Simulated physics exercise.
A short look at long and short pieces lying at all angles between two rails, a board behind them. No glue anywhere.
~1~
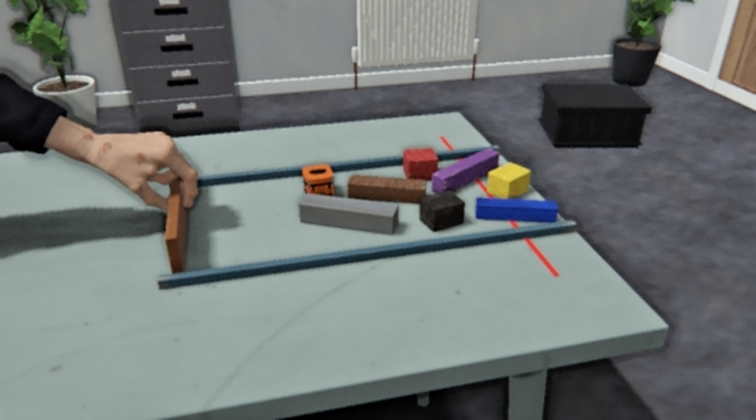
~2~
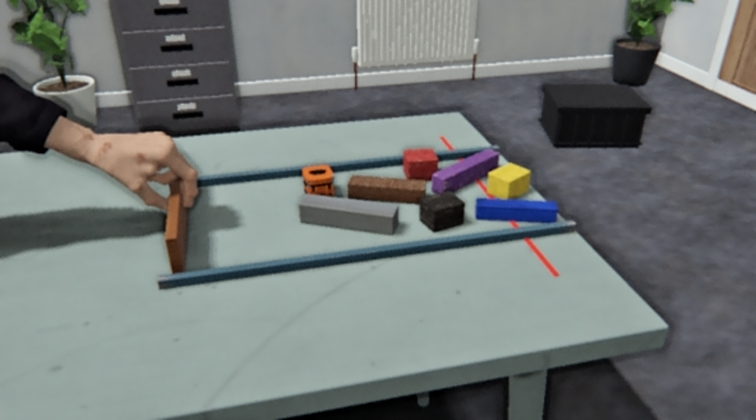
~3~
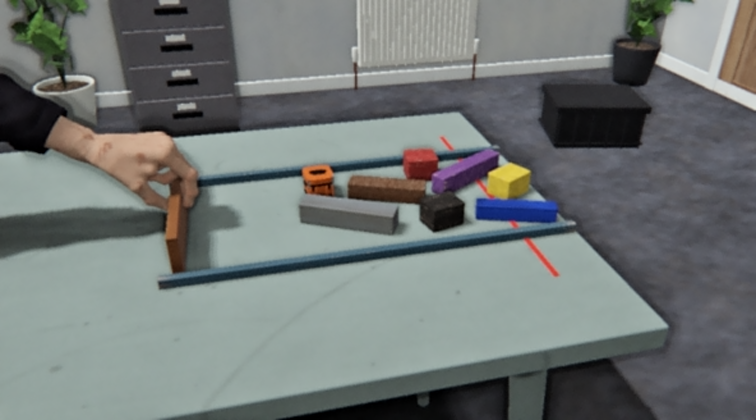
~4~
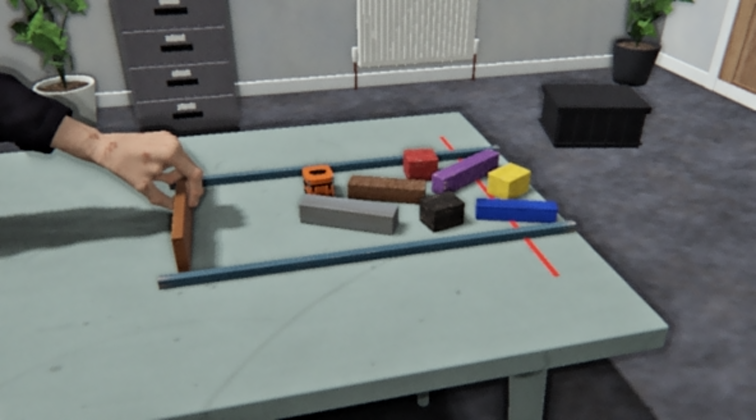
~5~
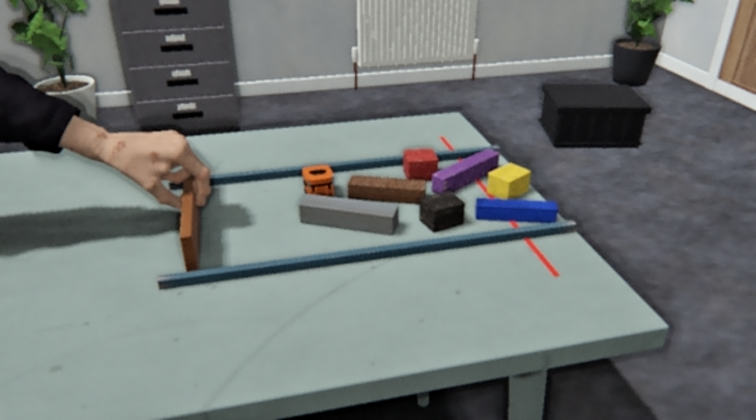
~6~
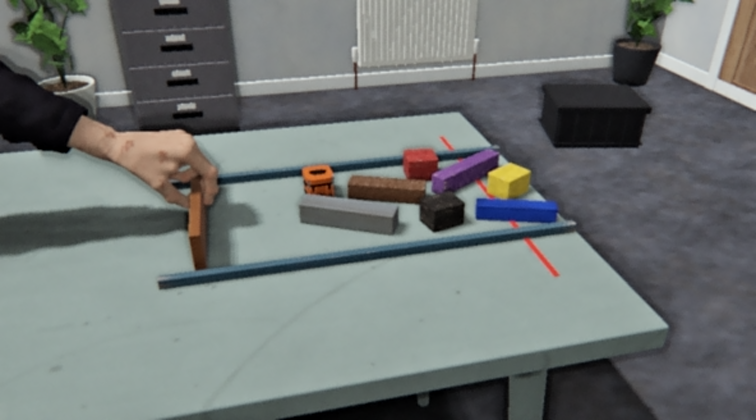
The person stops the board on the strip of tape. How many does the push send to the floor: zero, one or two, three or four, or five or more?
Outcome: The number that fall off is three or four.
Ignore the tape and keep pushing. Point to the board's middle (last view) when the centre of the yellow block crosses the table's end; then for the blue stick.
For the yellow block at (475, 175), for the blue stick at (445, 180).
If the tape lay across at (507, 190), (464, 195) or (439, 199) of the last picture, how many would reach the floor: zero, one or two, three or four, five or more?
For each place: Five or more; just one or two; none.
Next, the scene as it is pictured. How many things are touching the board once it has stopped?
In contact: 2.
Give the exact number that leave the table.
In all, 3 of them.
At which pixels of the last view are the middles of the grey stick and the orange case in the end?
About (513, 200), and the other about (482, 161).
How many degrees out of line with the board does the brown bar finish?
Roughly 0° out of line.
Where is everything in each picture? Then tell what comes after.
In the first picture, yellow block (509, 182); blue stick (516, 210); purple bar (467, 172); board (179, 210); tape (488, 192).
In the second picture, blue stick (516, 211); brown bar (387, 190).
In the third picture, purple bar (467, 172); red block (420, 165).
In the fourth picture, yellow block (509, 182); black block (442, 212).
In the fifth picture, blue stick (516, 211); board (191, 209).
In the sixth picture, yellow block (509, 182); blue stick (516, 211); purple bar (467, 172); board (199, 208); tape (488, 192).
Soon after, none off yet; yellow block at rest near (509, 182); blue stick at rest near (516, 211); purple bar at rest near (467, 172).
In the end, the number that fall off is three or four; gone, purple bar, blue stick and yellow block.
